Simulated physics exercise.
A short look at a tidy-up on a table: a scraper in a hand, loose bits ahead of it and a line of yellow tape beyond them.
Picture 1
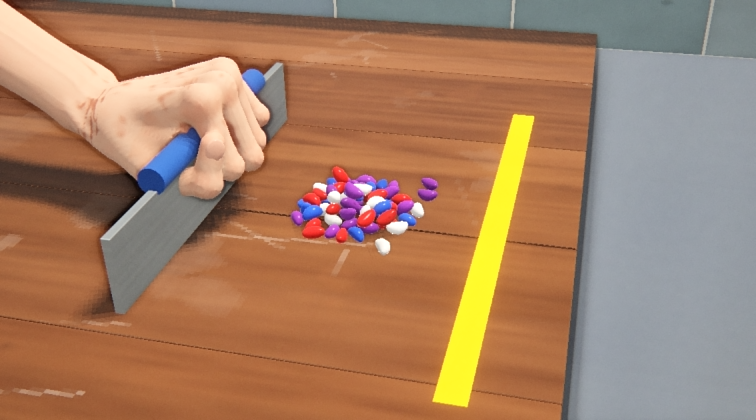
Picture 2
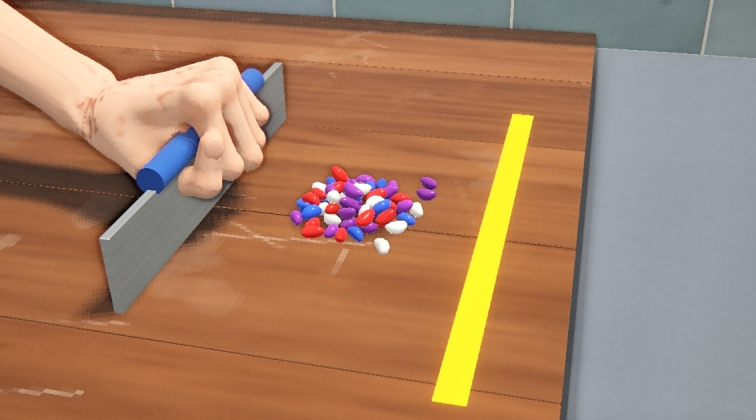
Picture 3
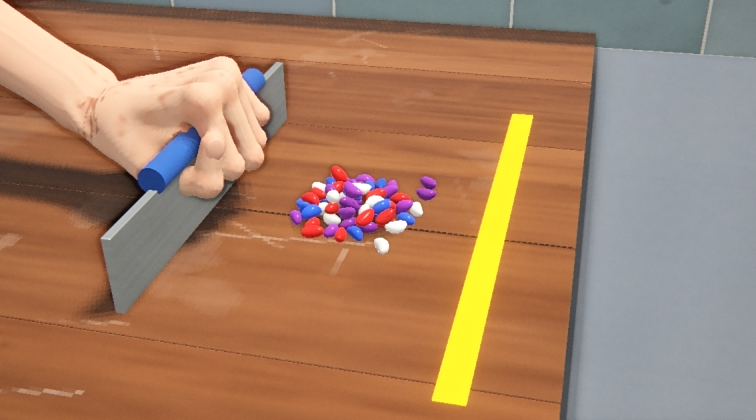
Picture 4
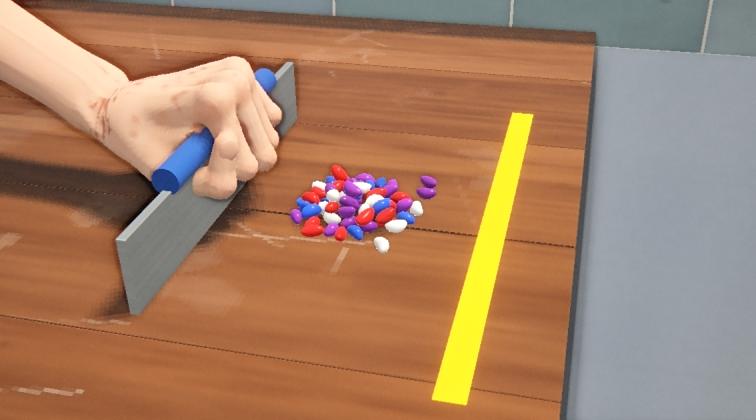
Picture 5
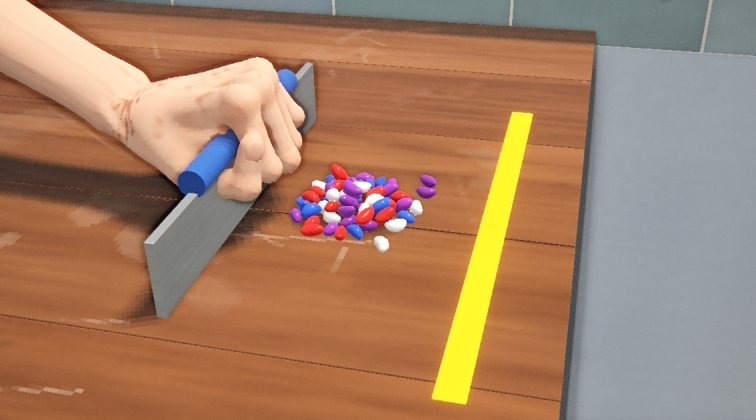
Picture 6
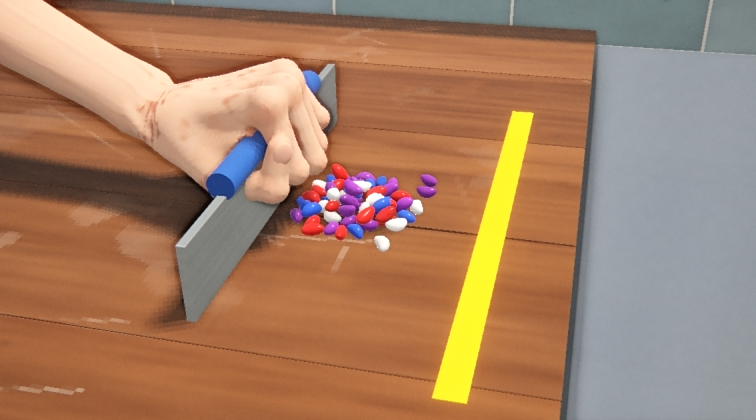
A hand holding a scraper rests, then slides it right across a wooden table toward a still heap of colourful jelly beans.
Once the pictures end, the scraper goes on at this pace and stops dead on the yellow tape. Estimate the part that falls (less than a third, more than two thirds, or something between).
Over the edge goes less than a third of it.
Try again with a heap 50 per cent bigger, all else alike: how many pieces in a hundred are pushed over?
Near 40 %.
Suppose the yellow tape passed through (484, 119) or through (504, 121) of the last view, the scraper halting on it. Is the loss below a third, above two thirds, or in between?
In turn: Under a third; under a third.
Soon after the last picture, scraper still moving, near (394, 148); heap all on the table, its front near (478, 212).
A little later, scraper stopped at the yellow tape; heap a small part over the edge.
At rest, scraper stopped at the yellow tape; heap a small part over the edge.
